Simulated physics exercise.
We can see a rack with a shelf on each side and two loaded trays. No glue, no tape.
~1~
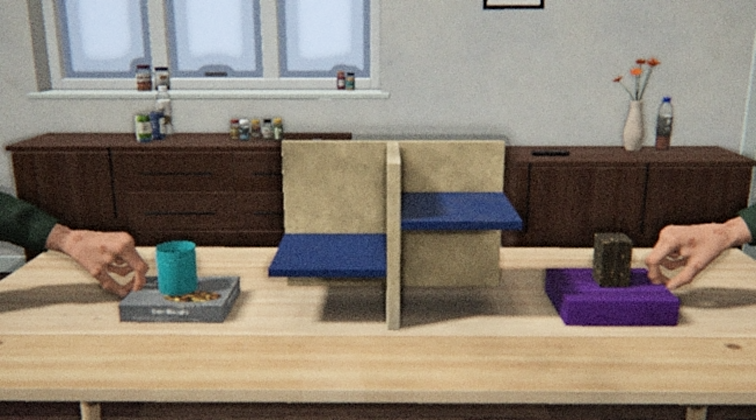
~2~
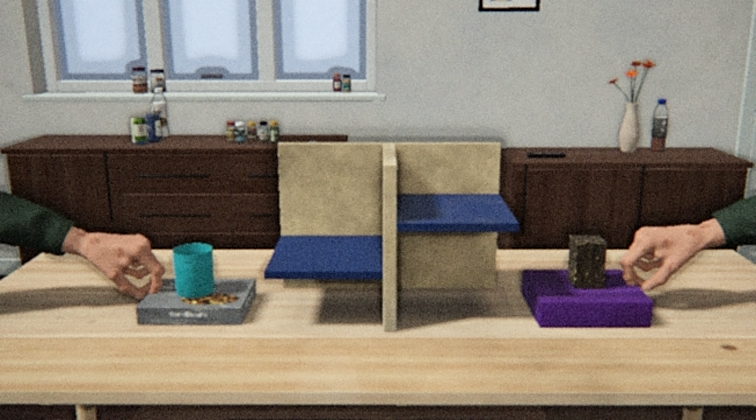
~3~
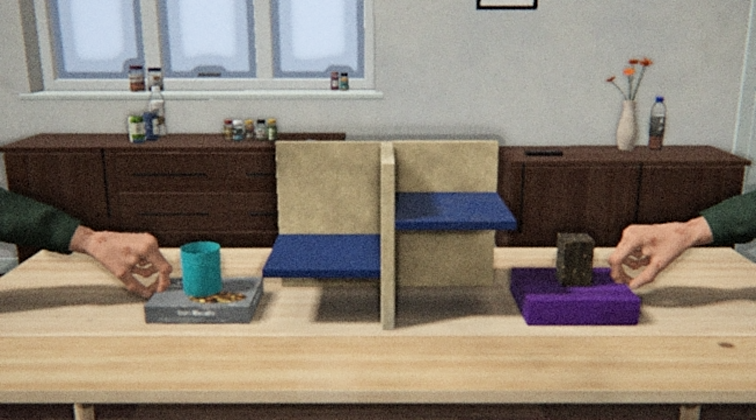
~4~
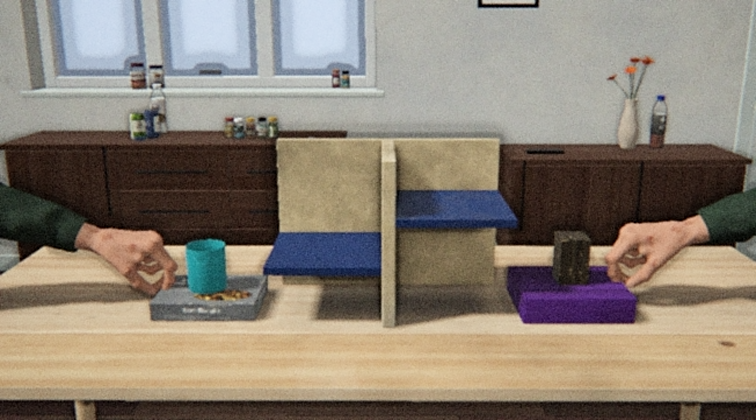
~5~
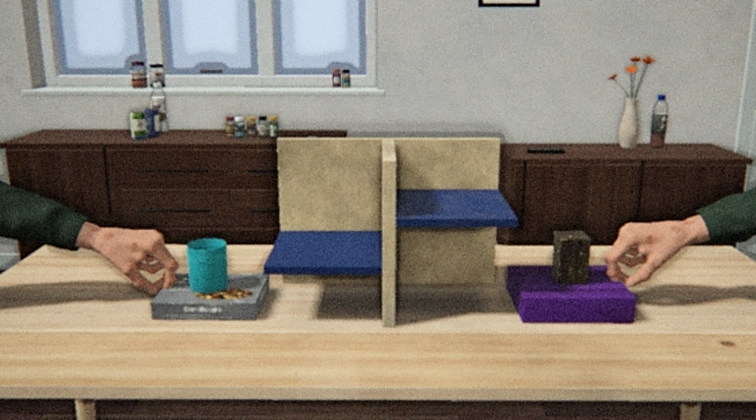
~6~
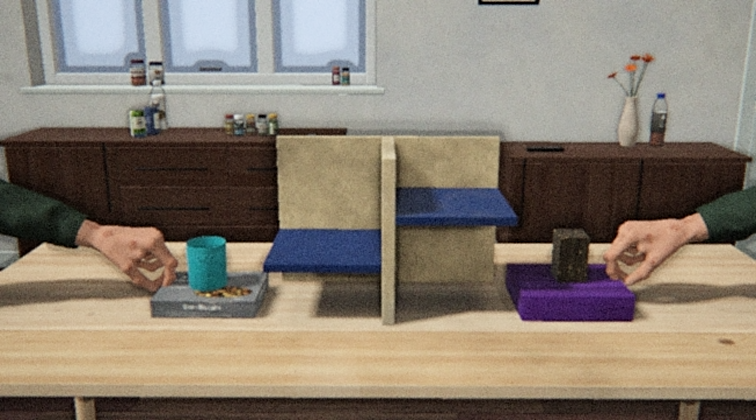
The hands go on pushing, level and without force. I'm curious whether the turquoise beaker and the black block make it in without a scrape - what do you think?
I'd say the turquoise beaker takes a scrape, the black block makes it in clean.
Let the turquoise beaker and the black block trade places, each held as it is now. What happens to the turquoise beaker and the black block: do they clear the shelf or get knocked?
Turquoise beaker: Goes under; black block: Hits the shelf.
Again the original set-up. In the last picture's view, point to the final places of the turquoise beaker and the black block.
The first ends near (226, 284), the second near (454, 256).
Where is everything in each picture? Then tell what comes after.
In the first picture, hands sliding the things forward; turquoise beaker (177, 268); black block (612, 260); shelf (393, 230).
In the second picture, hands sliding the things forward; black block (587, 262); purple board (583, 297).
In the third picture, hands sliding the things forward; turquoise beaker (202, 269); grey packet (207, 299).
In the fourth picture, hands sliding the things forward; black block (571, 258); shelf (388, 229).
In the fifth picture, hands sliding the things forward; turquoise beaker (208, 266); purple board (567, 293).
In the sixth picture, hands sliding the things forward; turquoise beaker (207, 263); black block (570, 256); grey packet (212, 294).
Then, 1.28 s past the last view, turquoise beaker pushed back on its carrier near (252, 264); black block riding along near (488, 256).
Then, 2.04 s past the last view, turquoise beaker leaning 40° off how it started near (255, 266); black block riding along near (454, 256).
Finally, the turquoise beaker gets scraped off its spot, near (225, 284); the black block rides in untouched, near (454, 256).
